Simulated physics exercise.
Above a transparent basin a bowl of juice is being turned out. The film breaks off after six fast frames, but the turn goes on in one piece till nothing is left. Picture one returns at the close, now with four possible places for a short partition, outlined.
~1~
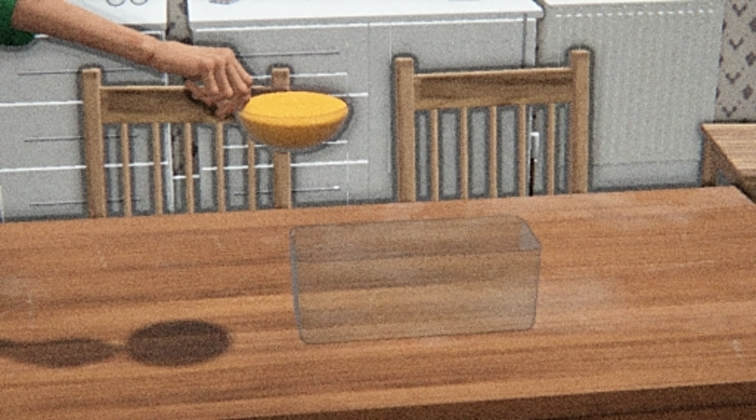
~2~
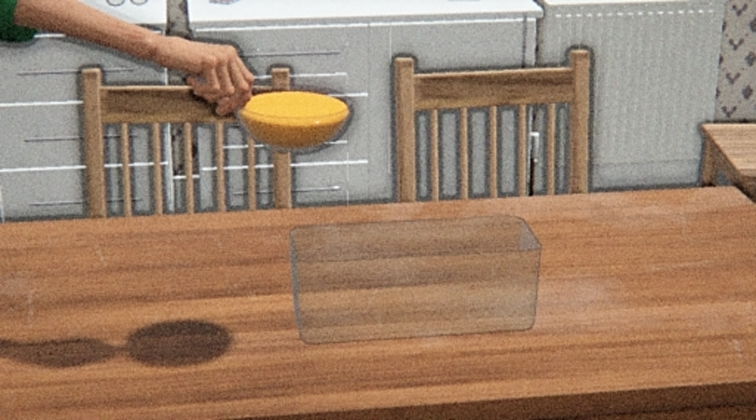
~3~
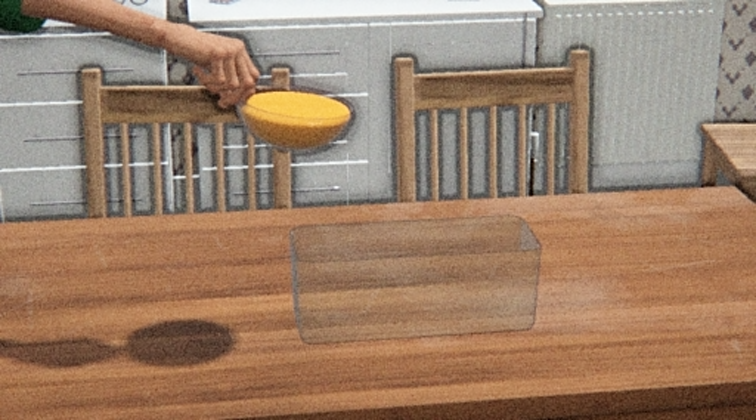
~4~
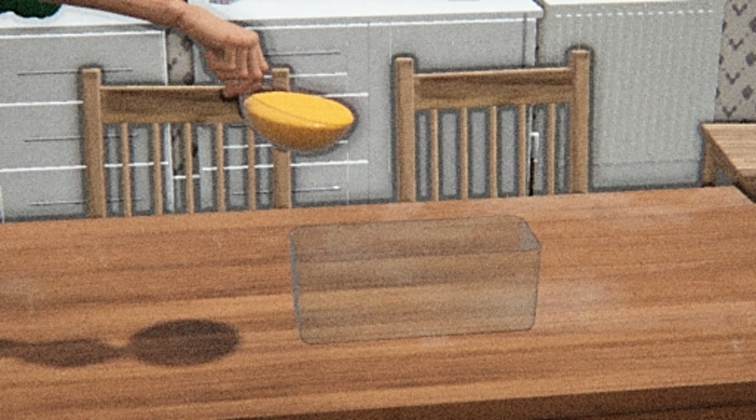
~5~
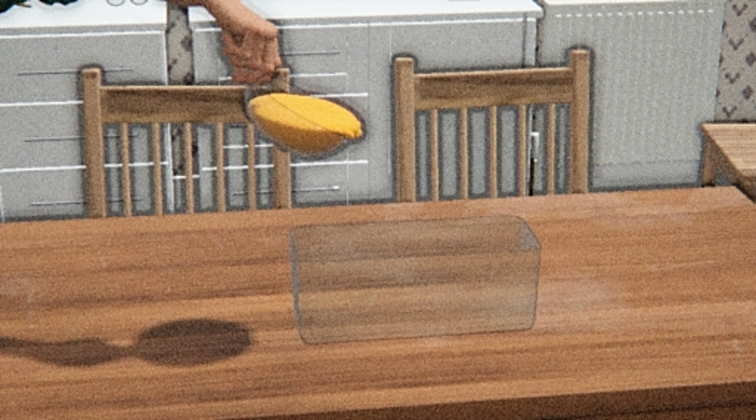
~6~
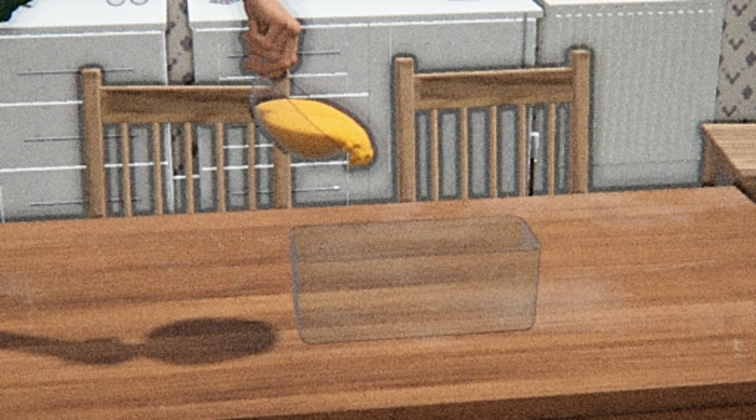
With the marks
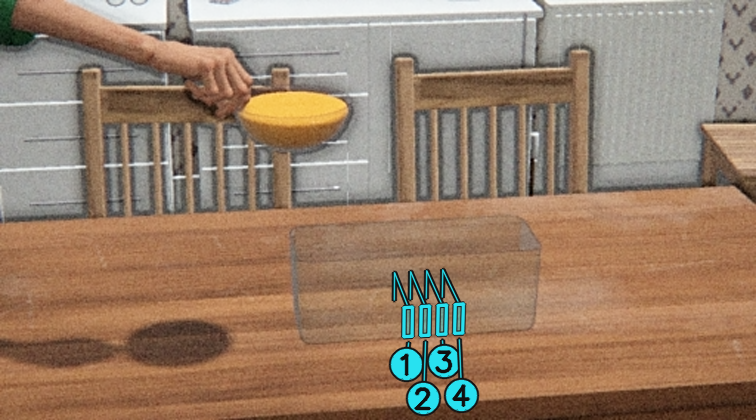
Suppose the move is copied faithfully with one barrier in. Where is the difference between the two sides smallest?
1 works best here.
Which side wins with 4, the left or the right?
More ends on the left.
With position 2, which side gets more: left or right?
More ends on the left.
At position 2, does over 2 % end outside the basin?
Yes.
In cyan, 1 at (408, 342); 2 at (425, 341); 3 at (442, 340); 4 at (459, 339).
With 1, about 50 % ends left of the wall and 43 % right of it; 6 % is lost outside.
With 2, about 74 % ends left of the wall and 16 % right of it; 10 % is lost outside.
With 3, about 81 % ends left of the wall and 13 % right of it; 6 % is lost outside.
With 4, about 82 % ends left of the wall and 11 % right of it; 7 % is lost outside.
